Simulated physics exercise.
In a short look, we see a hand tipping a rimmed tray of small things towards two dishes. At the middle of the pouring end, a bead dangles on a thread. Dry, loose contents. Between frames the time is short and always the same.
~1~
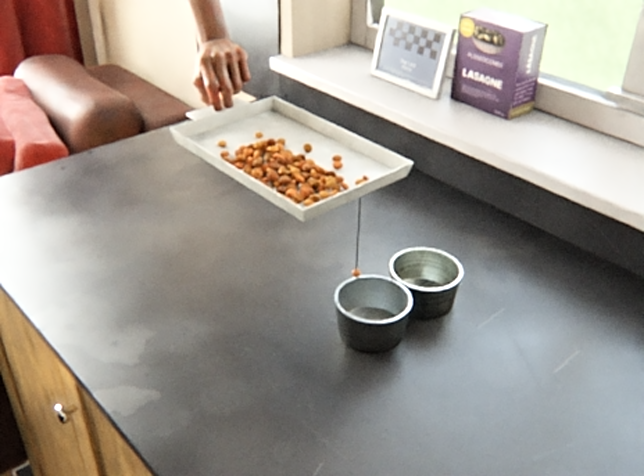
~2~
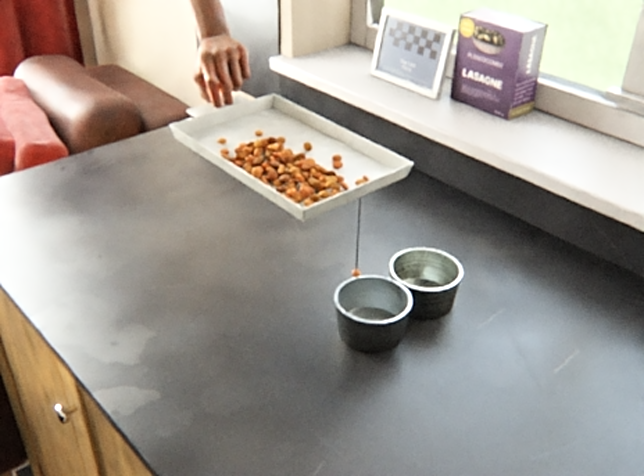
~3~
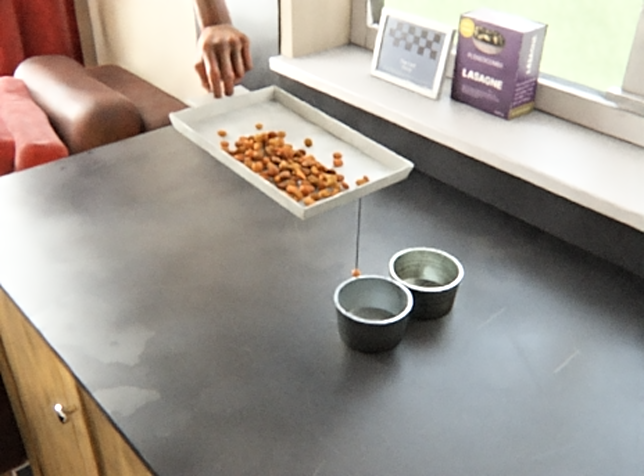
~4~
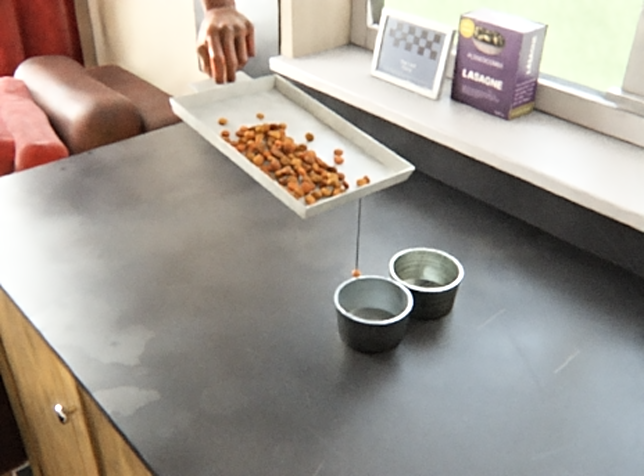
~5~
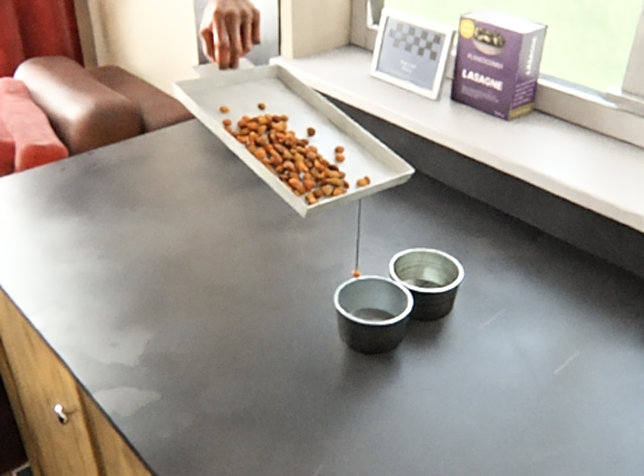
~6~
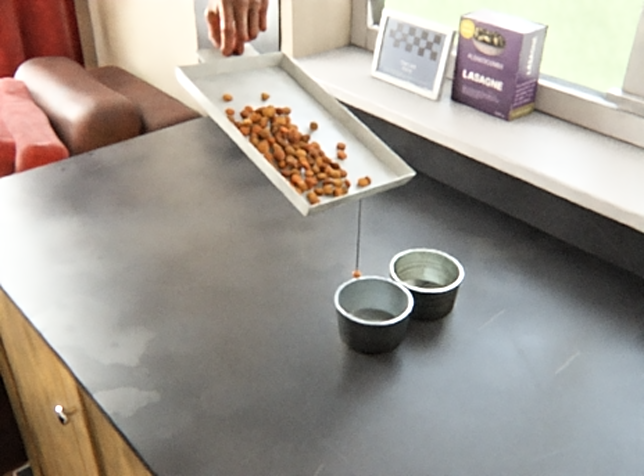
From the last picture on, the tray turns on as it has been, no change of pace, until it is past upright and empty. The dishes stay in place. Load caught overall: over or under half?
The load mostly goes into the dishes.
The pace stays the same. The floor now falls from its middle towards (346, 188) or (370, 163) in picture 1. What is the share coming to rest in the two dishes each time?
Respectively close to 70 and 60 in a hundred.
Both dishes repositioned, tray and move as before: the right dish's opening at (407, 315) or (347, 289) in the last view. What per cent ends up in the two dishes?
Trial 1 near 20 percent, trial 2 near 0 percent.
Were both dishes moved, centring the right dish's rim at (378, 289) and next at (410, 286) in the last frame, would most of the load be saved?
Taking them in turn, it's short of half and then beyond half.
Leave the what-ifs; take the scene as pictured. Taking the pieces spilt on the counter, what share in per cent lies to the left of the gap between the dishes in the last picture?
Some 20 per cent.
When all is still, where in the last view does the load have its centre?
Close to (416, 302), more or less.
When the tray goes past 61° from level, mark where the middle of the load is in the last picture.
Look about (370, 174) in the last picture.
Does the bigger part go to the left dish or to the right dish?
It's the rightmost dish that ends with more.
Just after the last frame, tray tipped steeply; almost all on the tray; just a few in the air.
A moment on, tray tipped right over; roughly a third on the tray; about a tenth in the left dish; roughly a quarter in the right dish; about a tenth outside both; about a tenth in the air.
Further on, tray tipped past a quarter turn; roughly a quarter in the left dish; roughly two thirds in the right dish; about a tenth outside both.
When it is over, tray tipped past a quarter turn; roughly a quarter in the left dish; roughly two thirds in the right dish; about a tenth outside both.
